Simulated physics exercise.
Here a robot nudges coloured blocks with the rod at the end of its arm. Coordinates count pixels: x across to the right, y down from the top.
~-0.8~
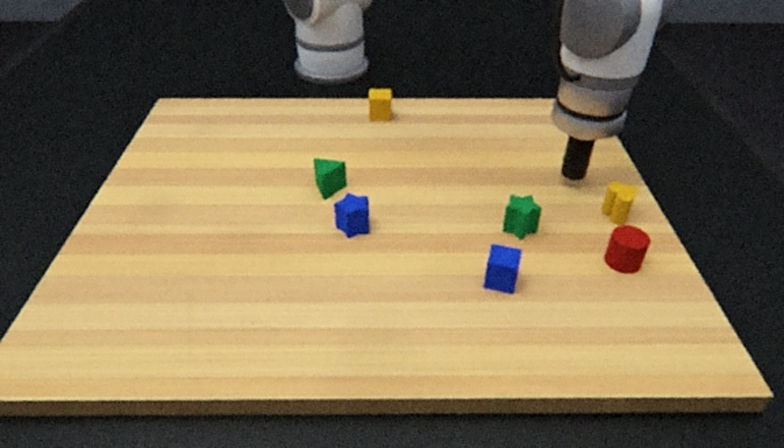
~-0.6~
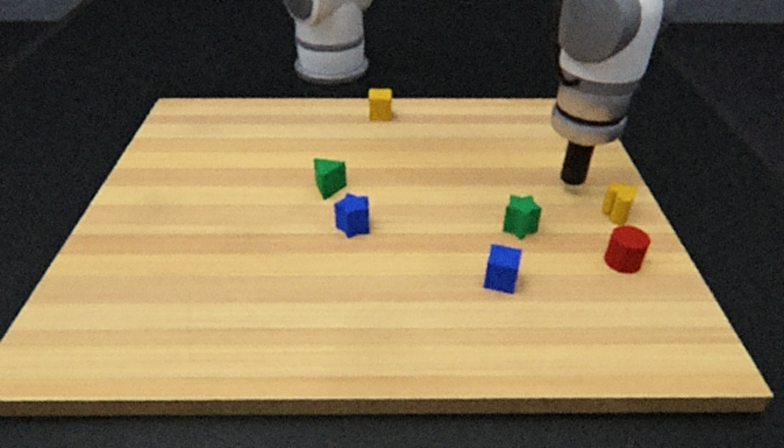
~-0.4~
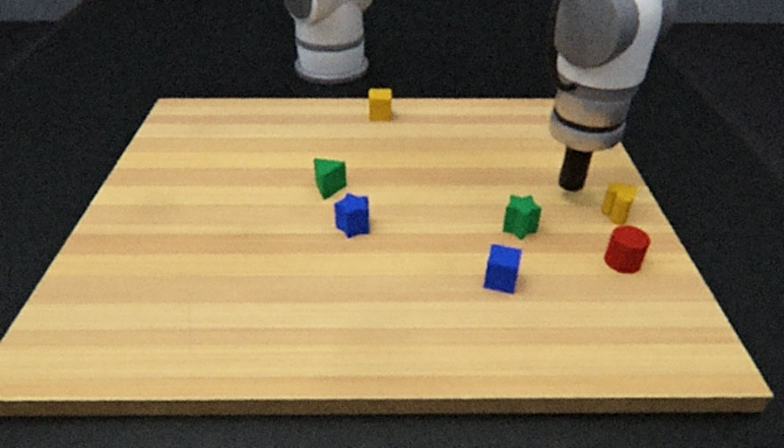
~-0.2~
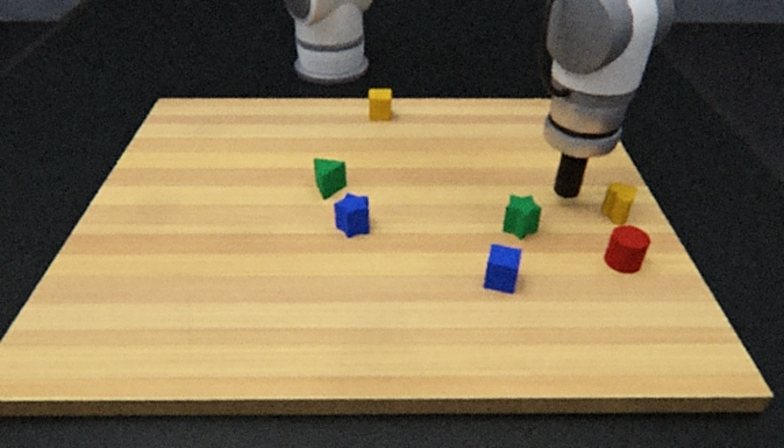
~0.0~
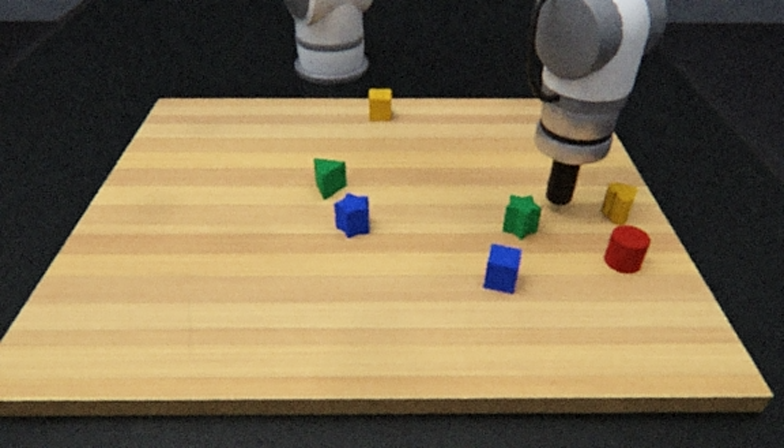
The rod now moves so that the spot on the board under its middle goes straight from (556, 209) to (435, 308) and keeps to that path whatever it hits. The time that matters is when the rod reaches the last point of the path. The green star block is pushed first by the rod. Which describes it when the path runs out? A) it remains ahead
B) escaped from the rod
The one that fits is B, escaped from the rod.
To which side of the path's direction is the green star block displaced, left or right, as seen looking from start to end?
Gets pushed right.
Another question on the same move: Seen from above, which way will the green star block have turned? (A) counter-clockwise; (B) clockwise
I'll go with B - clockwise.
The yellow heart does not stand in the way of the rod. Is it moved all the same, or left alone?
The block stays on its spot.
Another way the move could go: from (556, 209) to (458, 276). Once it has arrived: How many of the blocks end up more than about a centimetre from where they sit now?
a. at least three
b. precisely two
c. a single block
Correct choice: C.
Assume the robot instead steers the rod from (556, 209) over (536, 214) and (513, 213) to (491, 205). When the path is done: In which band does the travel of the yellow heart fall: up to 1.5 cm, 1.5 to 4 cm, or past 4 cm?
Range: Under 1.5 cm.
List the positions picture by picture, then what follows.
The first picture shows rod's lower end (573, 174); blue four-sided block (505, 255); green star block (524, 203); yellow heart (624, 190).
The second picture shows rod (572, 179); blocks still.
The third picture shows rod (571, 185); blocks still.
The fourth picture shows rod (566, 192); blocks still.
The fifth picture shows rod (558, 198); blue four-sided block (505, 255); green star block (524, 203); yellow heart (624, 190).
On the path given first. One third of the way, rod (523, 227); green star block (499, 212), turned 20° clockwise.
Two thirds of the way, rod (482, 260); blue four-sided block (502, 265), turned 45° anticlockwise; green star block (482, 217), turned 70° clockwise.
At the end, rod (436, 297); blue four-sided block (502, 268), turned 60° anticlockwise; green star block (482, 217), turned 70° clockwise; yellow heart still.
